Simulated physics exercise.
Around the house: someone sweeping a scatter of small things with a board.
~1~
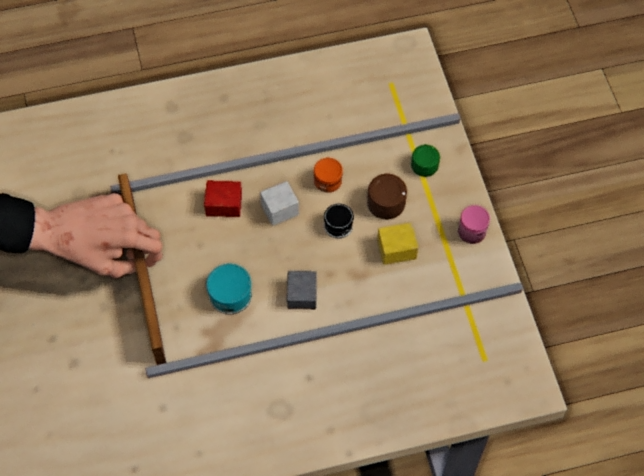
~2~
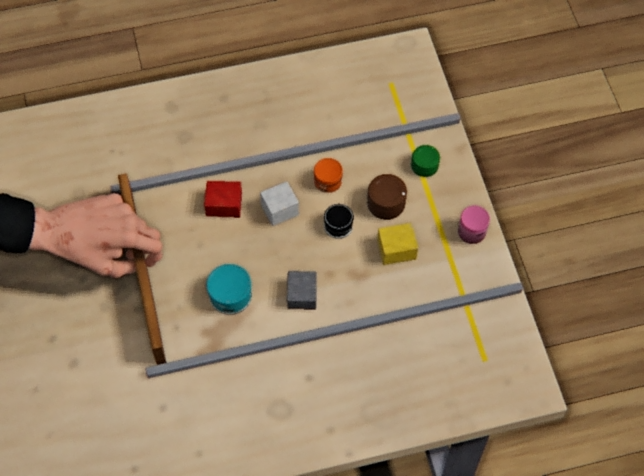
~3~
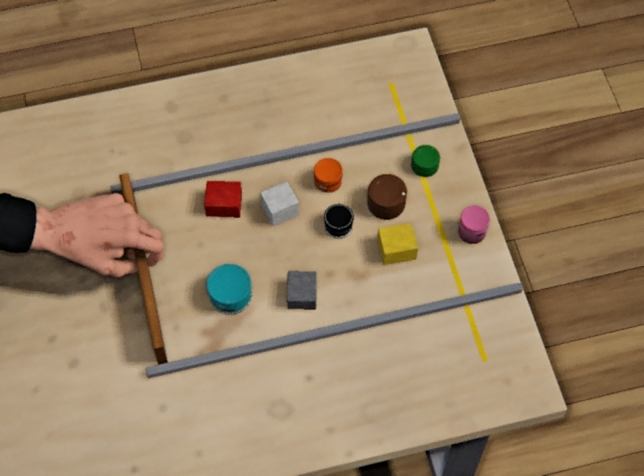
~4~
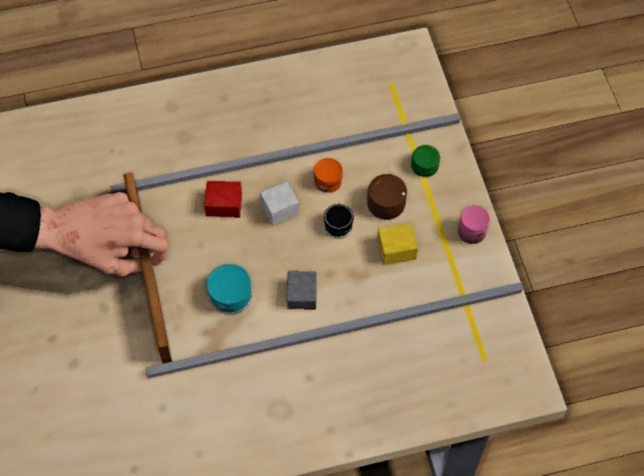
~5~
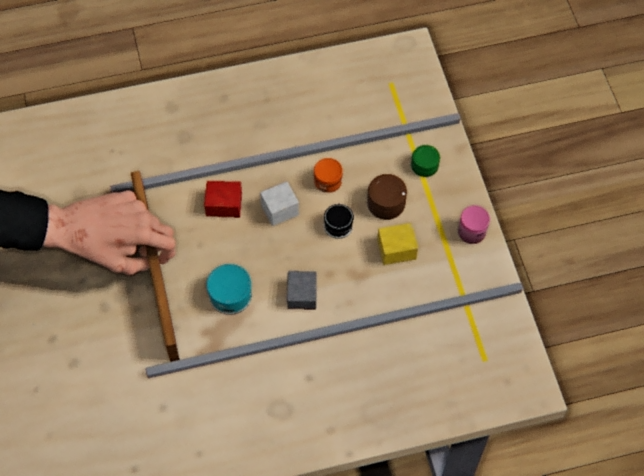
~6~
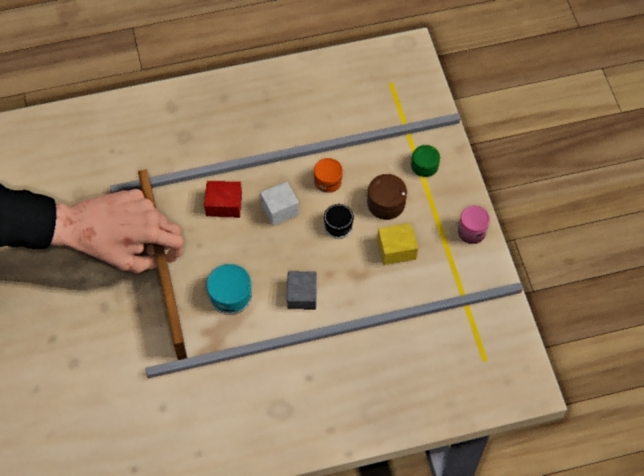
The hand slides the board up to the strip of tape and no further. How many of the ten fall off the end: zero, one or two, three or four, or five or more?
The number that fall off is one or two.
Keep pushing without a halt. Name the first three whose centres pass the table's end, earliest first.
In order: The pink tub, the green lid, the yellow block.
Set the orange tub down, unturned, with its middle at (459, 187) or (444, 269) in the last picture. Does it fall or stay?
In that order, it tumbles off; is kept.
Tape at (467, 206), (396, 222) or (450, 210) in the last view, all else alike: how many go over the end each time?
Down on the floor: 5, 0 and 5.
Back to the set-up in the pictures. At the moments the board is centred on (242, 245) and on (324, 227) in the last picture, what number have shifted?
4 and 6.
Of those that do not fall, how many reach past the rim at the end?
That would be 3.
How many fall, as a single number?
The count is 2.
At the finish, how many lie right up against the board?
In contact: 5.
Soon after, none off yet; pink tub at rest near (474, 225); green lid at rest near (426, 161); brown lid at rest near (387, 197).
At rest, the number that fall off is one or two; fallen, green lid and pink tub.
